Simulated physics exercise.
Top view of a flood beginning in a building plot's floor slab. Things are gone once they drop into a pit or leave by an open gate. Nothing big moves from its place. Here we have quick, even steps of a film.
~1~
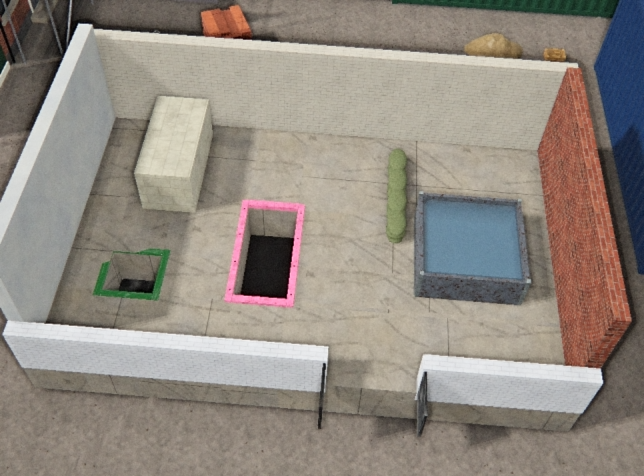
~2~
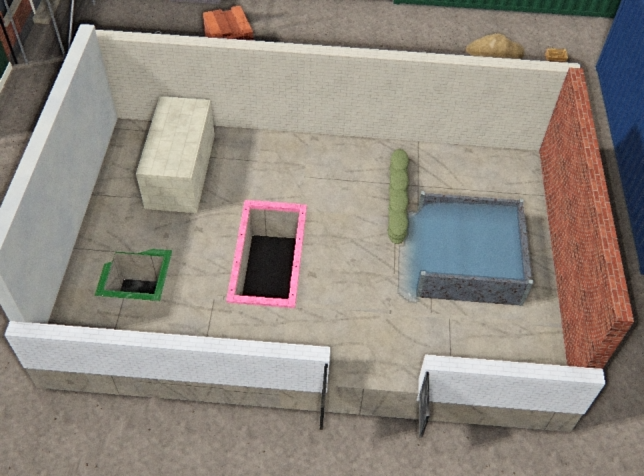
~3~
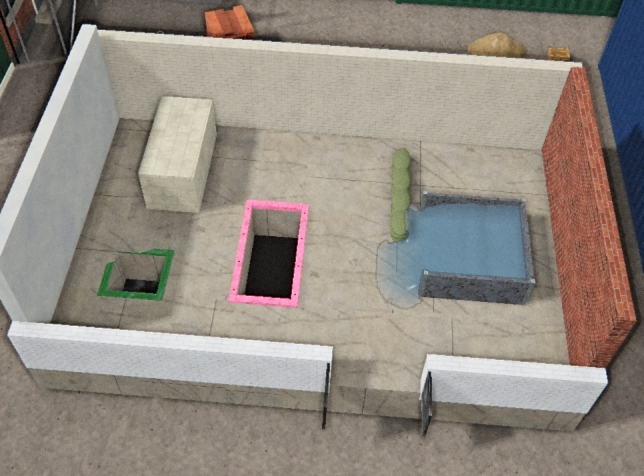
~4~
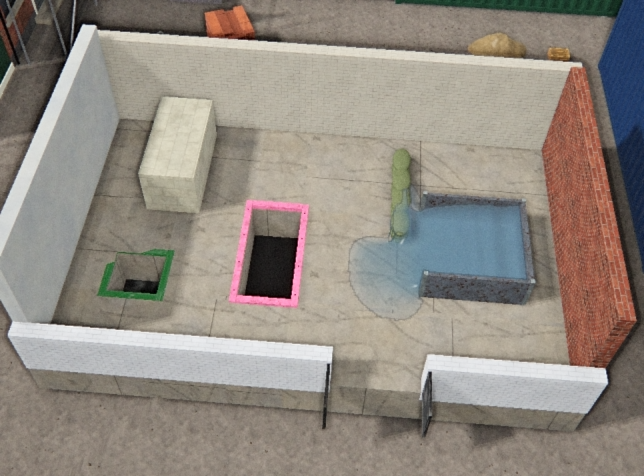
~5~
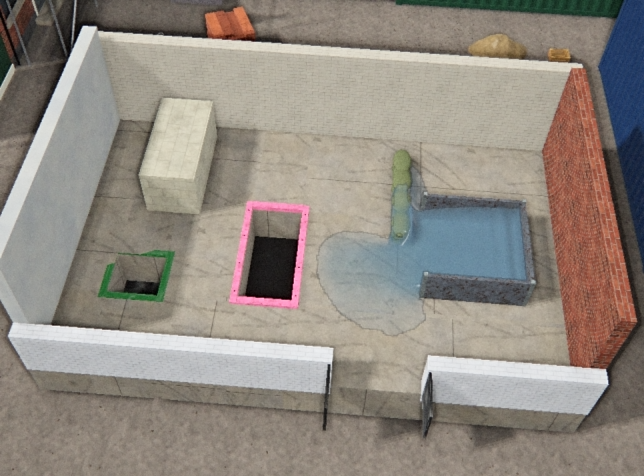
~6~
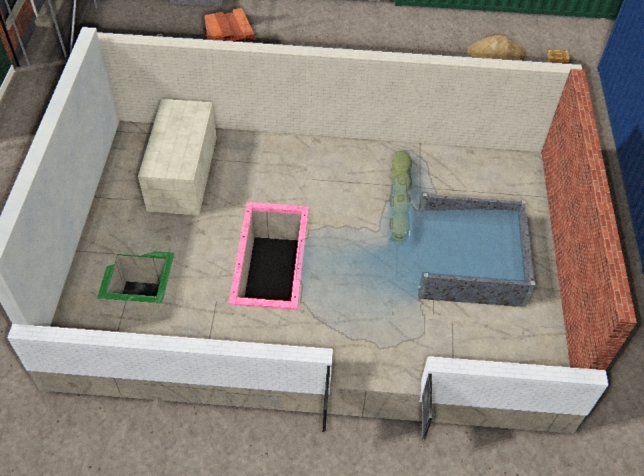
A walled concrete plot held a full square tank of blue water, which then poured out through its left side and spread across the floor toward the pink-edged pit in a widening, thinning puddle.
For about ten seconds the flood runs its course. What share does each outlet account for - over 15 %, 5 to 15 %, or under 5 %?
Breakdown: The gate accounts for 5 to 15 %; the pink pit accounts for over 15 %; the green pit accounts for 5 to 15 %.
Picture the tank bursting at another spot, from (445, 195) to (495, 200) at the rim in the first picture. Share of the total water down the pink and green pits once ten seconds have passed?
In percent: Pink 0, green 0.
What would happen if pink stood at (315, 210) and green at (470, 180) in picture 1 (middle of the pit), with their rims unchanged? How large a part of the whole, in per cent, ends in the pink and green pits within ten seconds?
Pink: 14 %; green: 4 %.
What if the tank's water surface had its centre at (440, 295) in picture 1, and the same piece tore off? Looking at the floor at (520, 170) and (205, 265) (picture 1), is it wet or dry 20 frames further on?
Taking them in order, the first is left untouched and the second is left untouched.
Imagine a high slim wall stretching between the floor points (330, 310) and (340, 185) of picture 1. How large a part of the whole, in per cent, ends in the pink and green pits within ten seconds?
Percent shares - pink: 0; green: 2.
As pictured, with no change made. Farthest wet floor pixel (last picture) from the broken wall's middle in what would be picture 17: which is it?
Point: (146, 358) in the last picture's pixels.
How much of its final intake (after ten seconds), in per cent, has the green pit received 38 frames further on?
Some 40 in a hundred.
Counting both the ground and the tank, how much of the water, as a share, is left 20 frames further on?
Roughly 72 %.
A moment on, water covers 20 % of the floor; the gate 0 %, the pink pit 8 %, the green pit 0 %.
Next, water covers 30 % of the floor; the gate 1 %, the pink pit 17 %, the green pit 0 %.
Then, water covers 40 % of the floor; the gate 3 %, the pink pit 24 %, the green pit 0 %.
Later, water covers 60 % of the floor; the gate 5 %, the pink pit 27 %, the green pit 4 %.
In the end, water covers 75 % of the floor; the gate 9 %, the pink pit 27 %, the green pit 9 %.
